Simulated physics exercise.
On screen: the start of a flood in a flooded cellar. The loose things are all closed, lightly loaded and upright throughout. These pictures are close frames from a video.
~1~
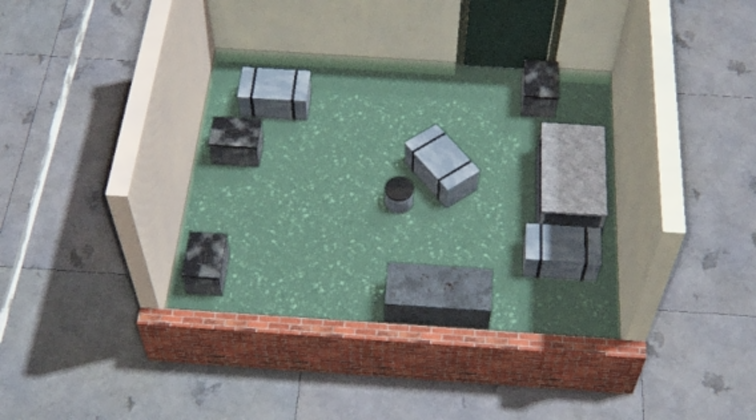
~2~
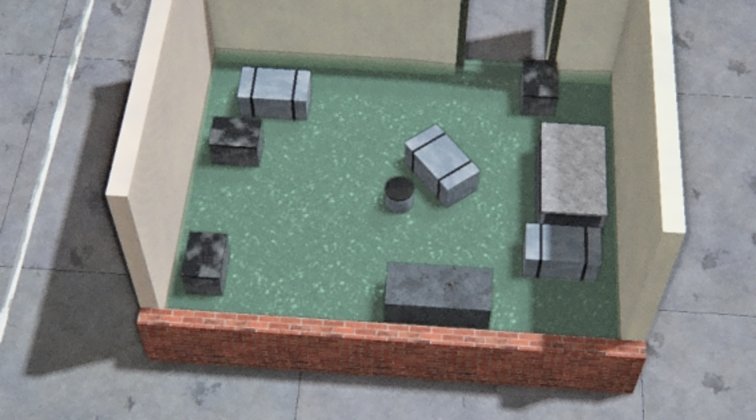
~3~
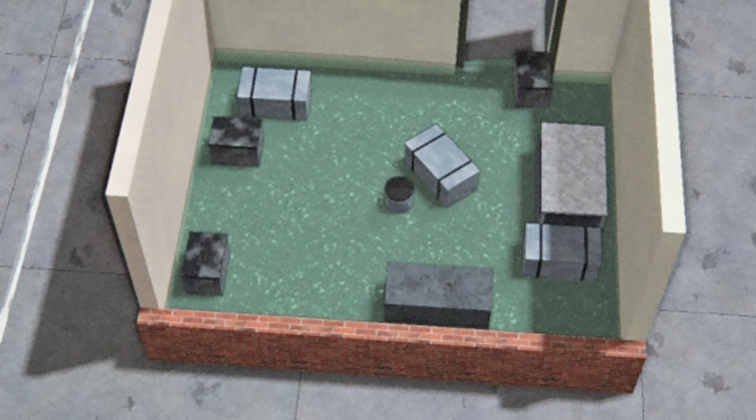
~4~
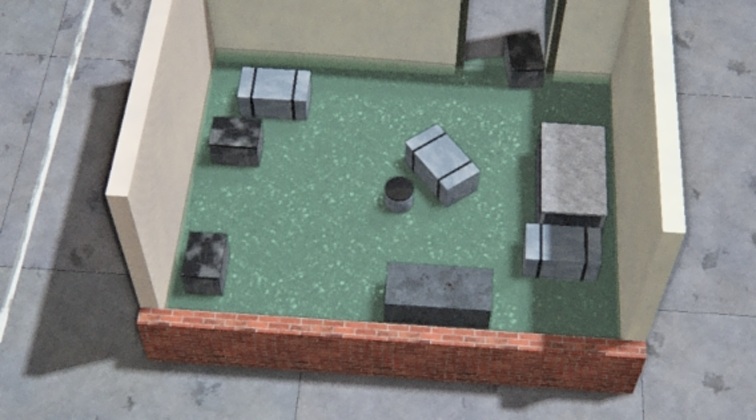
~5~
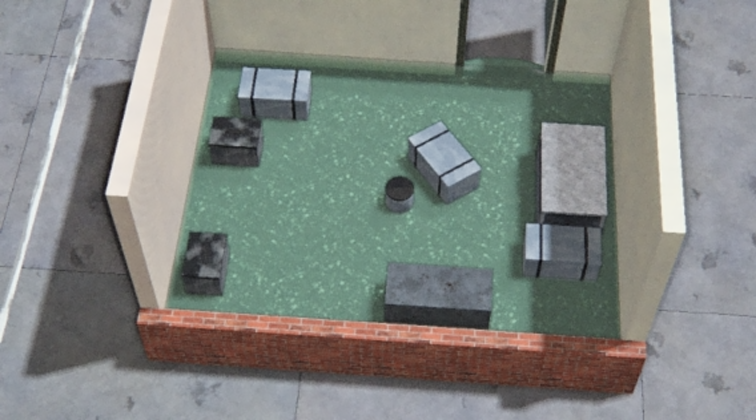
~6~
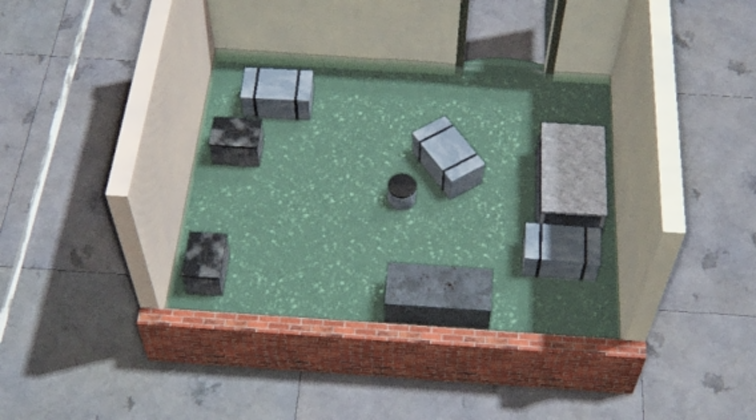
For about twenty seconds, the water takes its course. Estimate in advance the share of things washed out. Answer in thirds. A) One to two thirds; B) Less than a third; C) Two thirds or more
One to two thirds.
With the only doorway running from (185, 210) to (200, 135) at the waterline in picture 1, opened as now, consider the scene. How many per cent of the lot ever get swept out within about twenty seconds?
It should be close to 70 per cent.
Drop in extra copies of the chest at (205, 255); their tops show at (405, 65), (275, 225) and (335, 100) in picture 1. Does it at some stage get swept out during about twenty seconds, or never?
In order: Leaves the room, never leaves, leaves the room.
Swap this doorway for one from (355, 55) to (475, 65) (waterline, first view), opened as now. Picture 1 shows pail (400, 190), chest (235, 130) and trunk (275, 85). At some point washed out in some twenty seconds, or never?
Outcome by item: Exited / exited / exited.
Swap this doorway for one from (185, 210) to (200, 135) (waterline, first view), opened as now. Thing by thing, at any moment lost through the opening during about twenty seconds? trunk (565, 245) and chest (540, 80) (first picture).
One after the other: Never escapes, never escapes.
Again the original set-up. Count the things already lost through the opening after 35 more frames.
By my count it is 3.
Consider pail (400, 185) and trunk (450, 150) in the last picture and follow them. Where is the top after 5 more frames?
The tops should be near (428, 164) and near (482, 116).
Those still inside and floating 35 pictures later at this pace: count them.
Tally: 4.
A moment on, 1 of 7 are out; 6 afloat.
Next, 2 of 7 are out; 5 afloat.
Later, 3 of 7 are out; 4 afloat.
In the end, 4 of 7 are out; 3 afloat.
